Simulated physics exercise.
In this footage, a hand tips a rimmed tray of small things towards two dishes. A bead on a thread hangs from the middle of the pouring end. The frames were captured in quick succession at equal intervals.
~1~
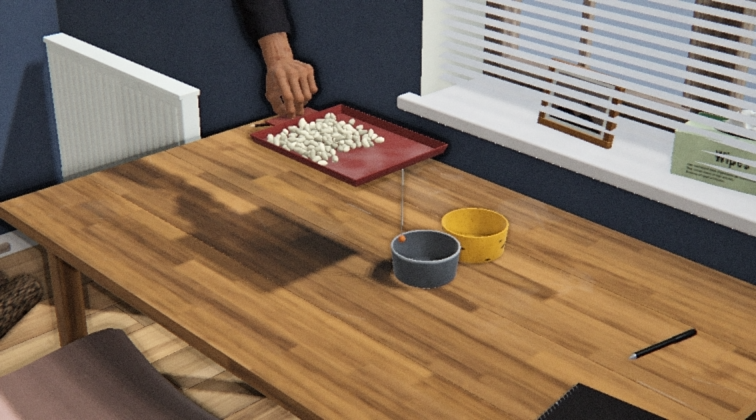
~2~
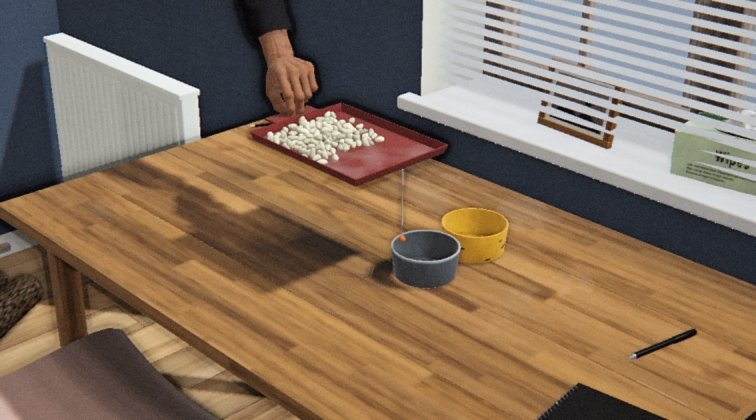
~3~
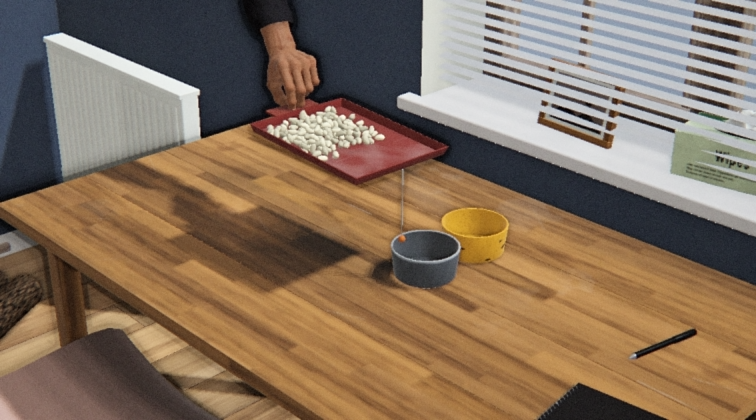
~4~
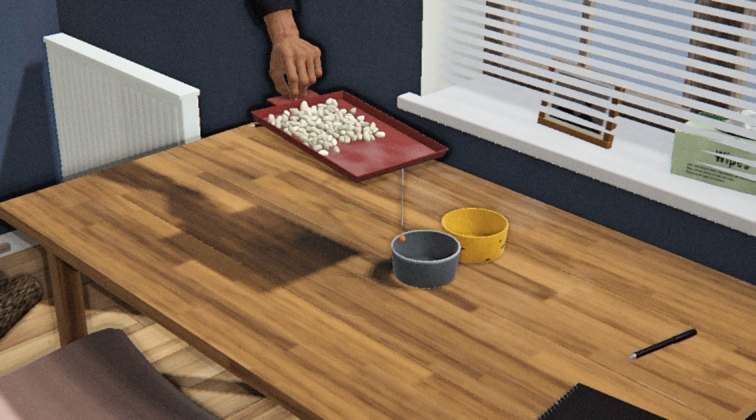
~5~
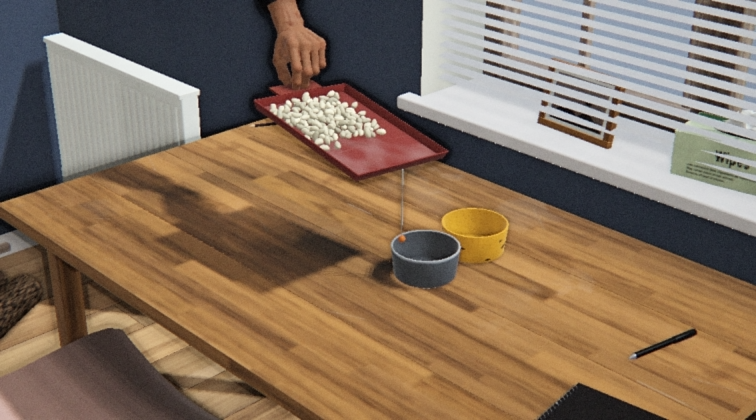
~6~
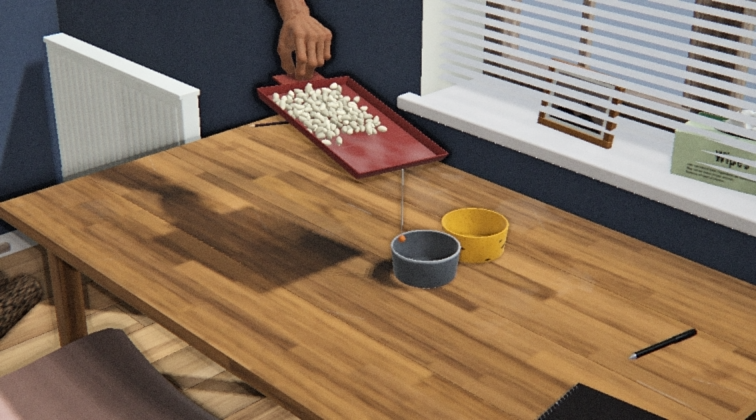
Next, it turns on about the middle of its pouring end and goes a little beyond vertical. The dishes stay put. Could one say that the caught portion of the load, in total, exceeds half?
Yes, it exceeds half.
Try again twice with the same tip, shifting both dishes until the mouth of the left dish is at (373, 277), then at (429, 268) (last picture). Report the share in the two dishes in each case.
Close to 30 in a hundred first, close to 40 in a hundred second.
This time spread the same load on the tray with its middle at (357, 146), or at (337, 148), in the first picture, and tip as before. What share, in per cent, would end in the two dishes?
In order, 80 per cent then 80 per cent.
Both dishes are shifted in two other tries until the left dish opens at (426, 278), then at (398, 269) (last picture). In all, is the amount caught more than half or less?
In the first position shy of half, in the second past half.
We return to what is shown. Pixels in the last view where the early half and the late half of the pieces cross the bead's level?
It goes through near (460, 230) first, then near (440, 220).
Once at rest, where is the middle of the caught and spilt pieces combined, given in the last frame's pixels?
I'd put the middle somewhere around (443, 262).
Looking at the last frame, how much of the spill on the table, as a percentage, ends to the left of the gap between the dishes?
Estimate: About 50 percent.
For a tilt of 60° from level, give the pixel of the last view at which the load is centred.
The load is centred around (427, 154).
Soon, tray tipped steeply; about two thirds on the tray; a stray few in the left dish; a stray few in the right dish; about a quarter in the air.
A while on, tray tipped right over; a small part on the tray; about a quarter in the left dish; about a quarter in the right dish; about a quarter outside both; a small part in the air.
Towards the end, tray tipped past a quarter turn; about half in the left dish; about a quarter in the right dish; about a quarter outside both.
Finally, tray tipped past a quarter turn; about half in the left dish; about a quarter in the right dish; about a quarter outside both.
